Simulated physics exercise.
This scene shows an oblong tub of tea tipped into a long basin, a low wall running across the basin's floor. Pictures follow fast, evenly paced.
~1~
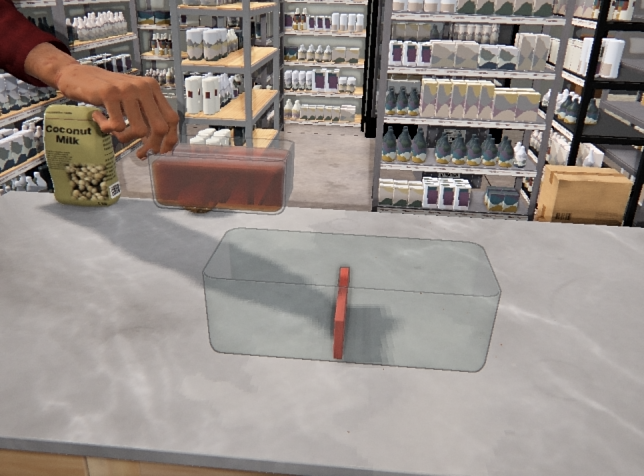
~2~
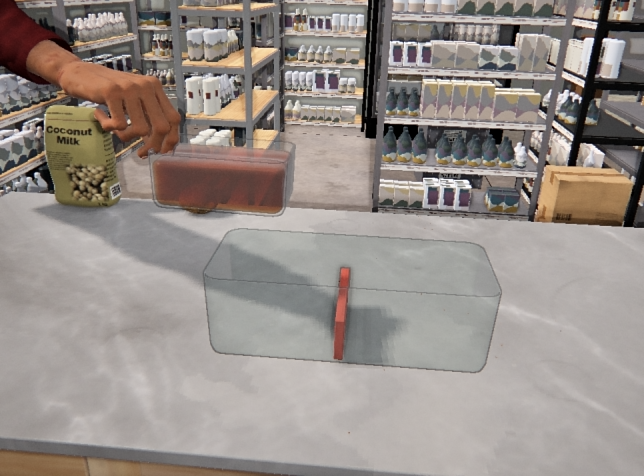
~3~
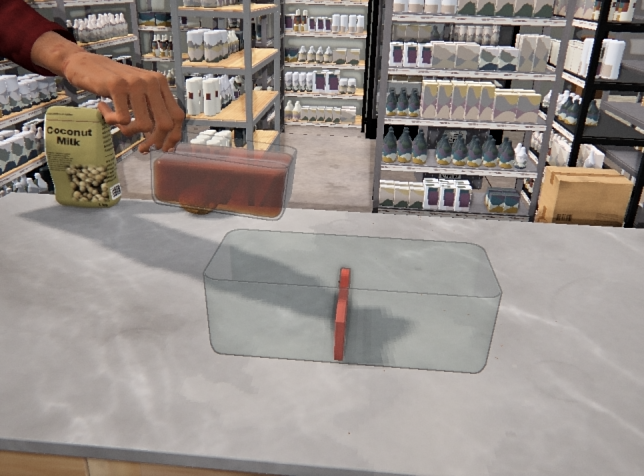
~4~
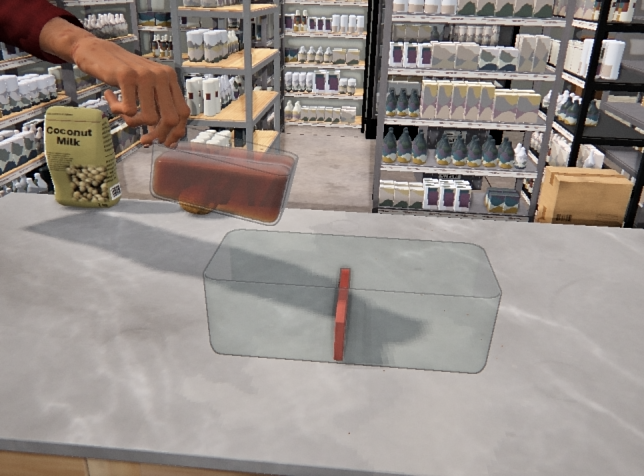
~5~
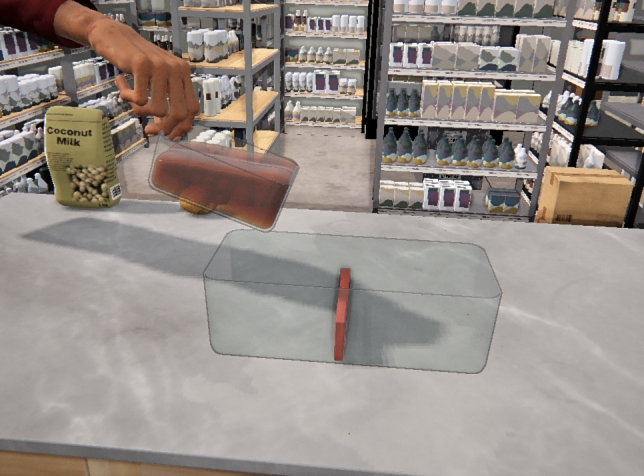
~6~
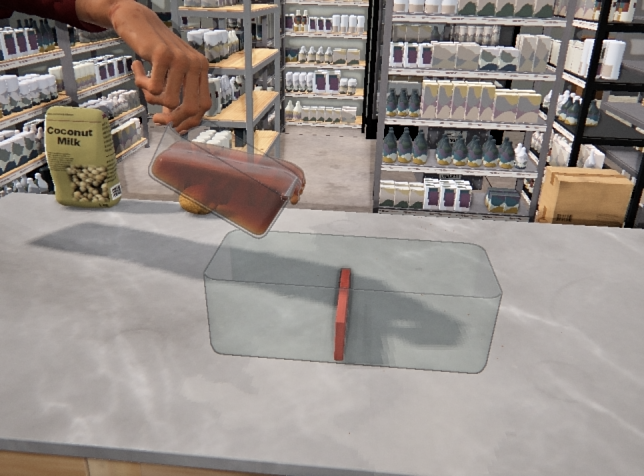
A hand held a clear tub of reddish-brown tea beside a coconut milk package, then gradually tilted it rightward toward a long, empty clear basin with a low red wall across its floor.
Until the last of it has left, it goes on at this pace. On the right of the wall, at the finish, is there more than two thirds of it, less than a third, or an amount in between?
There is less than a third of it there.
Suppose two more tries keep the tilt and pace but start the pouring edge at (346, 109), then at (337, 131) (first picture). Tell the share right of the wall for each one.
The first start gives some 80 %, the second some 80 %.
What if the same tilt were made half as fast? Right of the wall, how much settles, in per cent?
Share on the right: Some 45 percent.
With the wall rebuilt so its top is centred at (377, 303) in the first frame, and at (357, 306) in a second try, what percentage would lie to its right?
The first placement gives around 10 percent, the second 10 percent.
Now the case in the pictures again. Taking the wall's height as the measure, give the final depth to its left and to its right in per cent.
Near 40 on the left, 10 on the right.
A moment on, the oblong tub is tipped on its side and 20 per cent is still to pour, 35 is left of the wall and 15 right of it.
Next, the oblong tub is tipped on its side and 5 per cent is still to pour, 70 is left of the wall and 19 right of it.
Then the oblong tub is tipped on its side and 2 per cent is still to pour, 69 is left of the wall and 20 right of it.
Later the oblong tub is tipped on its side and 0 per cent is still to pour, 71 is left of the wall and 21 right of it.
Finally, 72 per cent lies left of the wall, 21 right of it and 8 outside.
